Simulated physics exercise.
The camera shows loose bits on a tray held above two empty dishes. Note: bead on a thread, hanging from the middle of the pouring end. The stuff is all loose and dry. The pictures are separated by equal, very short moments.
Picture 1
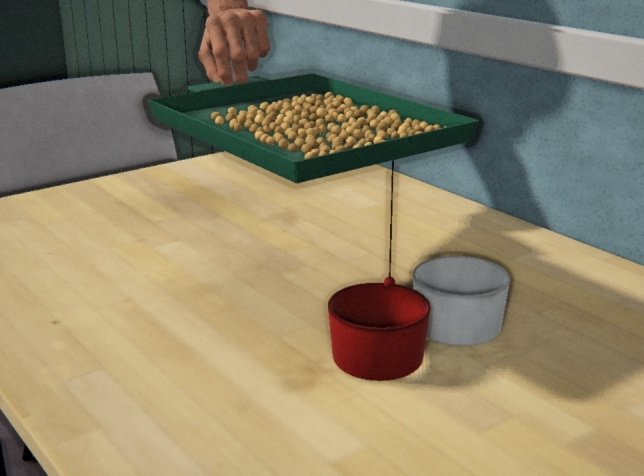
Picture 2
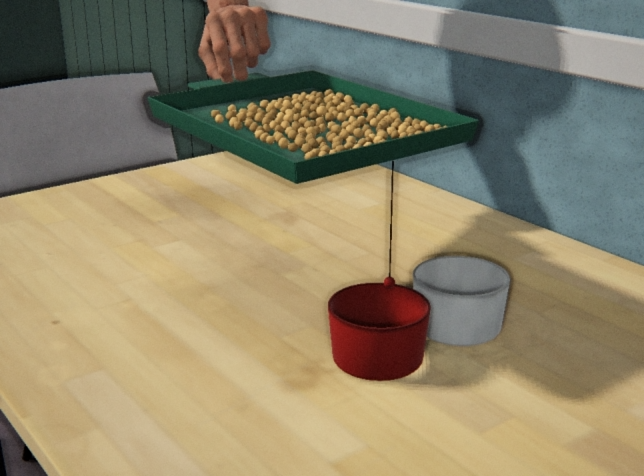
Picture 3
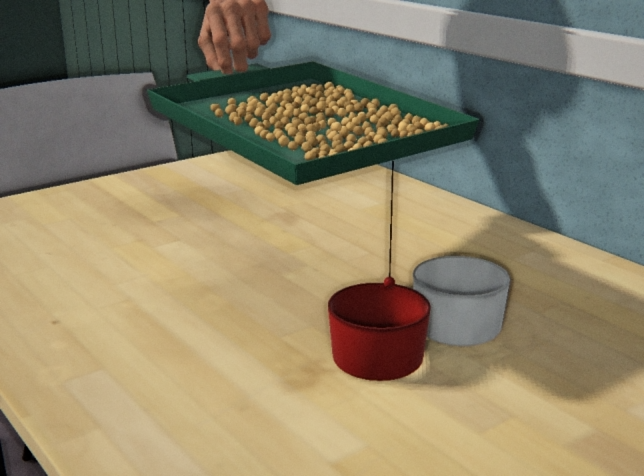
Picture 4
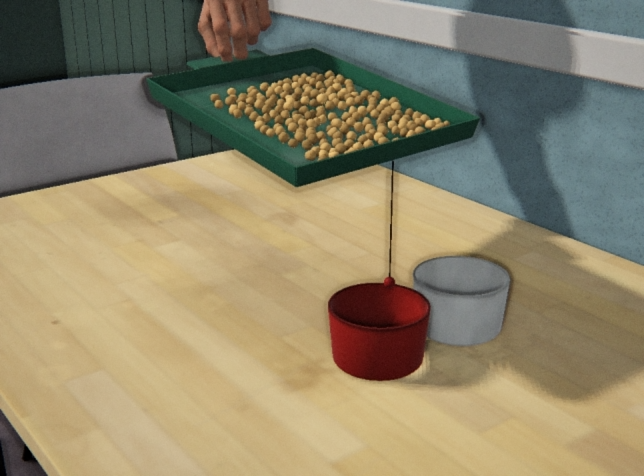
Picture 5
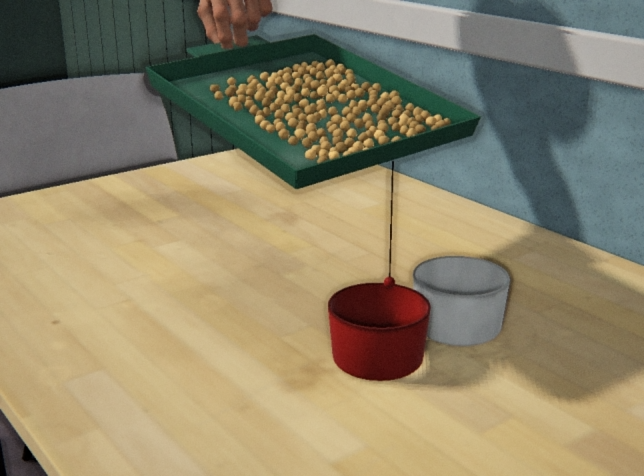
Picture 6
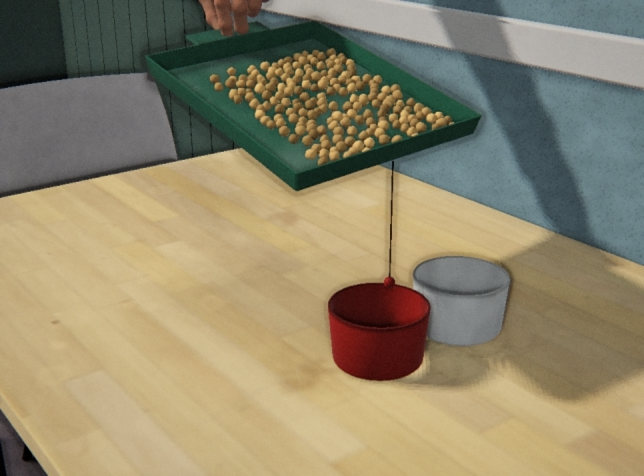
At a pale wooden table beside a blue wall with a white rail, seen from slightly above by a still camera, a grey chair stands at the left. A hand holds a green tray of loose tan chickpeas above a red dish and a grey one, both empty, with a red bead hanging on a dark thread. The hand raises the tray's far side steadily, tilting it slightly toward its near corner, while the chickpeas shift little and the bead hangs still.
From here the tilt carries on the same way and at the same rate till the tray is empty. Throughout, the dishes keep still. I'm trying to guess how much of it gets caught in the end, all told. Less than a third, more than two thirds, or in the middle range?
I'd say less than a third.
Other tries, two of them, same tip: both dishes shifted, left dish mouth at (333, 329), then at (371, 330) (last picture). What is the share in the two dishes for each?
It comes to roughly 60 per cent in one try and roughly 60 per cent in the next.
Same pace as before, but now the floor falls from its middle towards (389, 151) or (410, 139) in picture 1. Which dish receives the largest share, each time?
So, first the one on the right side, and second the one on the right side.
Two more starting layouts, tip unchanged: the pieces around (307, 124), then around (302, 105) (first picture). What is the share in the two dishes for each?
It comes to about 10 per cent the first time and about 20 per cent the second.
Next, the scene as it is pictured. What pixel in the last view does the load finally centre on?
I'd mark it at roughly (374, 396).
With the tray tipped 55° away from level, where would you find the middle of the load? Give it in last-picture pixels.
I'd mark it close to (355, 122).
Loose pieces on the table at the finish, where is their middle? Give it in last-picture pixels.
Roughly at (372, 407).
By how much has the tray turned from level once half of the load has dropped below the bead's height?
About 110 degrees.
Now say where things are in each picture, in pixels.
The first picture shows corners of the pouring end at (296, 160) and (473, 120), level; middle of the load at (321, 126), dried chickpeas; left dish at (412, 346); right dish at (494, 313); bead on its thread at (390, 282).
The second picture shows corners of the pouring end at (296, 160) and (473, 120), level; middle of the load at (321, 124).
The third picture shows corners of the pouring end at (297, 162) and (473, 119), tipped barely, lowest at the left corner; middle of the load at (321, 120).
The fourth picture shows corners of the pouring end at (297, 165) and (474, 117), tipped a little, lowest at the left corner; middle of the load at (322, 114).
The fifth picture shows corners of the pouring end at (297, 167) and (475, 116), tipped a little, lowest at the left corner; middle of the load at (322, 108).
The sixth picture shows corners of the pouring end at (298, 170) and (476, 115), tipped a little, lowest at the left corner; middle of the load at (323, 103); left dish at (412, 346); right dish at (494, 313).
Soon, tray tipped steeply; nearly all on the tray; a stray few in the air.
A while on, tray tipped right over; nearly all on the tray; a stray few in the left dish; a stray few outside both; a stray few in the air.
Towards the end, tray tipped past a quarter turn; a small part in the left dish; most outside both.
Finally, tray tipped past a quarter turn; a small part in the left dish; none in the right dish; most outside both.
